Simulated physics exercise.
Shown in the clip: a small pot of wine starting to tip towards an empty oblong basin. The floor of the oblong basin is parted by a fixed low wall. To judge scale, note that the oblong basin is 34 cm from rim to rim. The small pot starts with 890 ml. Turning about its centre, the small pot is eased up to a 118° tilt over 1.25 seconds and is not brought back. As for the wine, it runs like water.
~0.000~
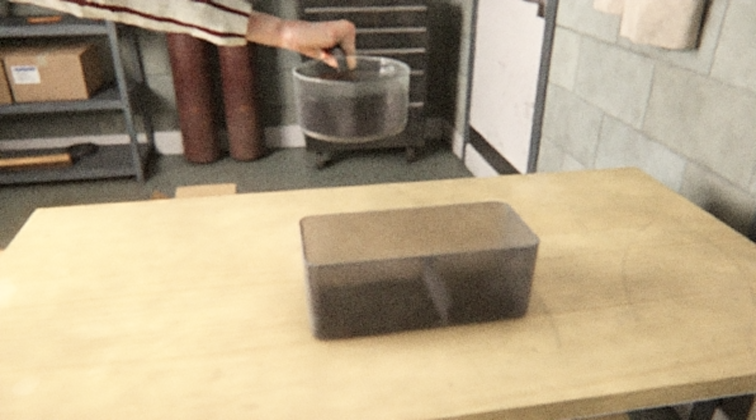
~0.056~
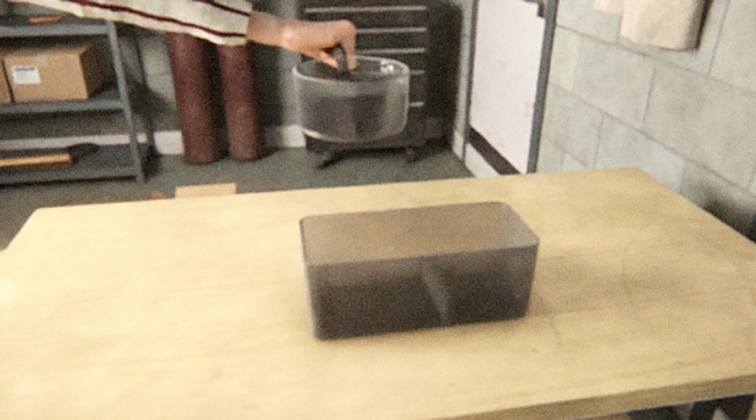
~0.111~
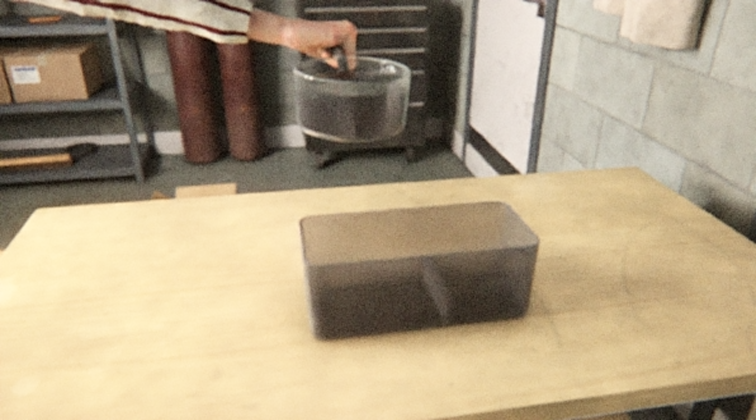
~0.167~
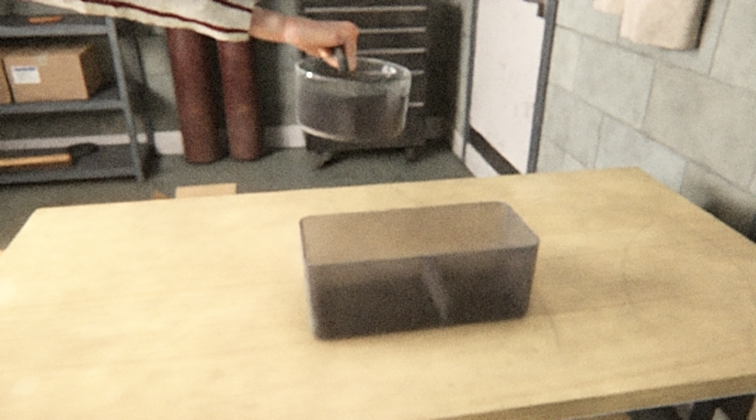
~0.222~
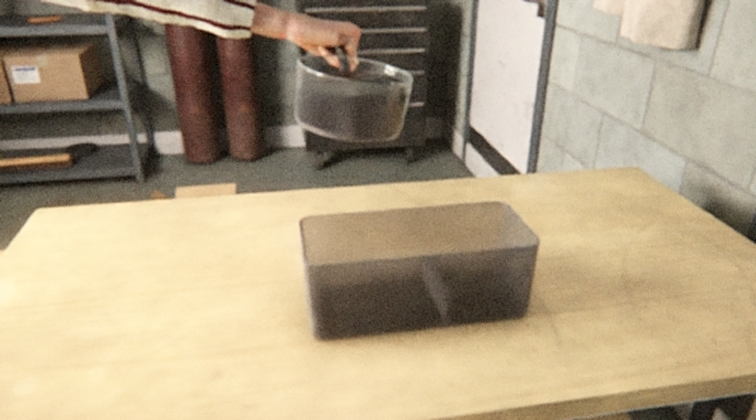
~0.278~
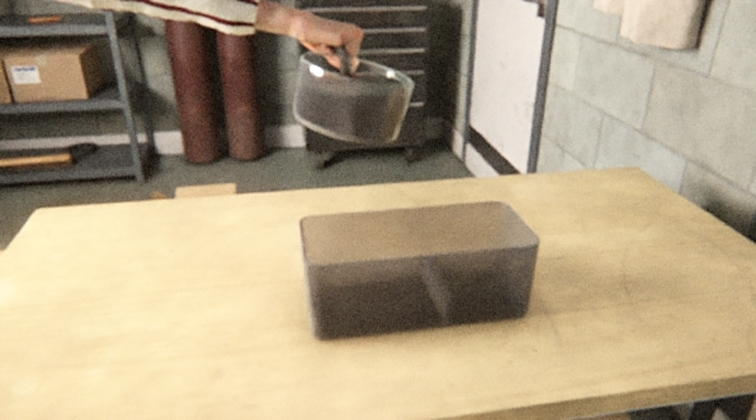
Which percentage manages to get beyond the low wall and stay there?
Beyond the low wall, roughly 63 per cent stays.
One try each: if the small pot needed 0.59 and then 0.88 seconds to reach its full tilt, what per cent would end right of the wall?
The first try gives around 40 percent, the second around 55 percent.
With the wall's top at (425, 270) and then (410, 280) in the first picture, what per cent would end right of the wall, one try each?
75 % and 90 %.
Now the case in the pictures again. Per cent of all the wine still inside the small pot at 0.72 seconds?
50 %.
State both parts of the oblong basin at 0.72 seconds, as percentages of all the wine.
Left roughly 1, right roughly 9.
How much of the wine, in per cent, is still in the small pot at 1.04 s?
Close to 6 in a hundred.
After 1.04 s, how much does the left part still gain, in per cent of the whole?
I'd put it at some 20 percent.
By 0.72 s the tilt is 73° and 49 per cent is still to pour, 1 is left of the wall and 9 right of it.
By 1.04 s the tilt is 110° and 6 per cent is still to pour, 17 is left of the wall and 65 right of it.
By 1.38 s the tilt is 118° and 0 per cent is still to pour, 35 is left of the wall and 64 right of it.
By 1.75 s the tilt is 118° and 0 per cent is still to pour, 35 is left of the wall and 64 right of it.
At rest 36 per cent lies left of the wall, 63 right of it and 1 outside.
